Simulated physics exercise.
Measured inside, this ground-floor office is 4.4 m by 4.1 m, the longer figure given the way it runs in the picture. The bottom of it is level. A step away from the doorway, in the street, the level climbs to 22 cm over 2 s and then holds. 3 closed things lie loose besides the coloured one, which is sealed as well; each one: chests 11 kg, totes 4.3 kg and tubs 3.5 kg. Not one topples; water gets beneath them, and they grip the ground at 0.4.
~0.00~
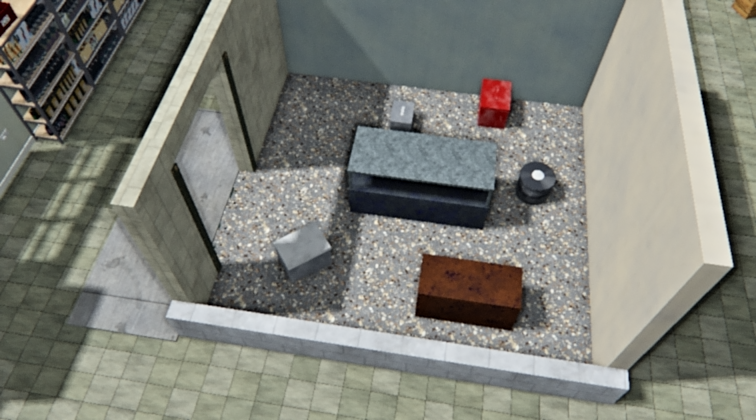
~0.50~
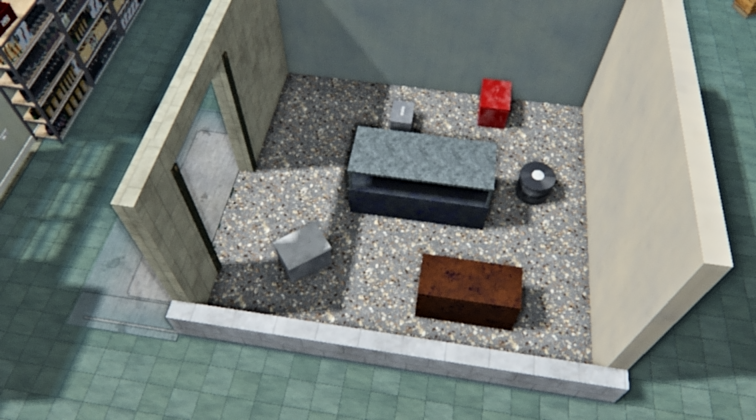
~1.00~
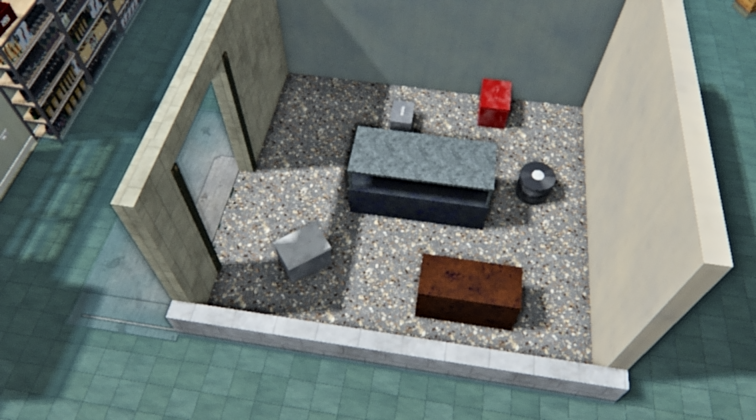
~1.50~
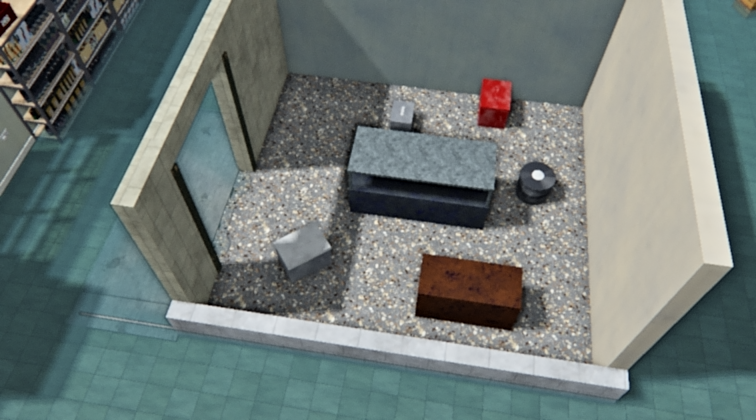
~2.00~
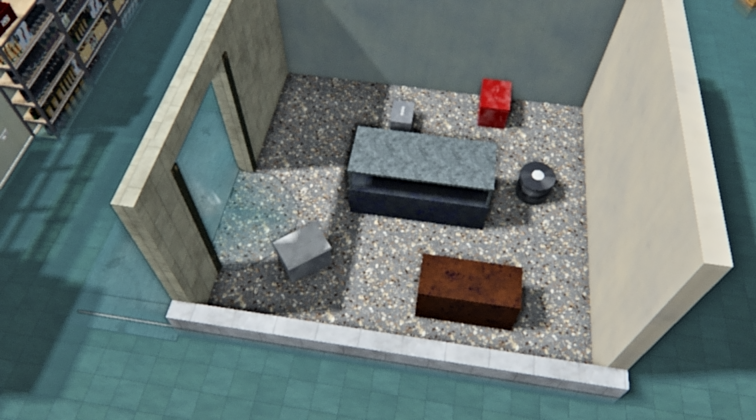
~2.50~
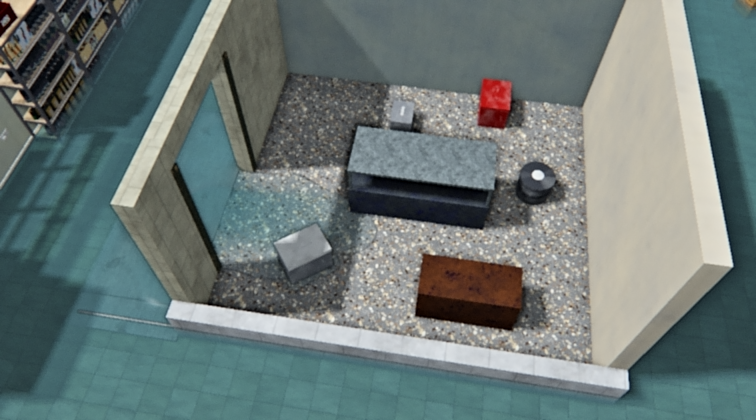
In a small walled room seen from above, bluish-green water covered the tiled ground outside, then spread through the doorway on the left across the pebbly floor, while the furniture and boxes stayed put.
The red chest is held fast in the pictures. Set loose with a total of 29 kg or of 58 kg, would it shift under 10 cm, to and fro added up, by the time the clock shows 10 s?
Heavier wins.
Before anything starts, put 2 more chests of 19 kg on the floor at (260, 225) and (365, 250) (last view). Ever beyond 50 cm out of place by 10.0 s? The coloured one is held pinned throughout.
First one: Beyond the limit; second one: Beyond the limit.
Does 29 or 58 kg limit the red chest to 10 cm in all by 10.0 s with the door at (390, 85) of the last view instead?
Under that change the small mass suffices.
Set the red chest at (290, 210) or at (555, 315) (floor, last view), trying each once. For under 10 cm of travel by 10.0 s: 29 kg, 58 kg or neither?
Well, first neither mass is sufficient, and next only the heavy mass succeeds.
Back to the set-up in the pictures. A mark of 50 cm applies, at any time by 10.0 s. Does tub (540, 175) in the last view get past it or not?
Verdict for this one: Under half a metre.
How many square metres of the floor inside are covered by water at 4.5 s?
Some 10.5 m2.
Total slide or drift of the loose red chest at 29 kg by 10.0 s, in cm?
Around 30 centimetres in total.
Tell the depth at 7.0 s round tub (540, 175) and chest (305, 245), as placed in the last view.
3 and 12 cm.
After 3.5 s the red chest would be 0 cm from its start with 29 kg and 0 cm from its start with 58 kg; 0 cm of water round it then.
After 4.5 s the red chest would be 0 cm from its start with 29 kg and 0 cm from its start with 58 kg; 0 cm of water round it then.
After 7.0 s the red chest would be 0 cm from its start with 29 kg and 0 cm from its start with 58 kg; 7 cm of water round it then.
After 10.0 s the red chest would be 32 cm from its start with 29 kg and 0 cm from its start with 58 kg; 12 cm of water round it then.
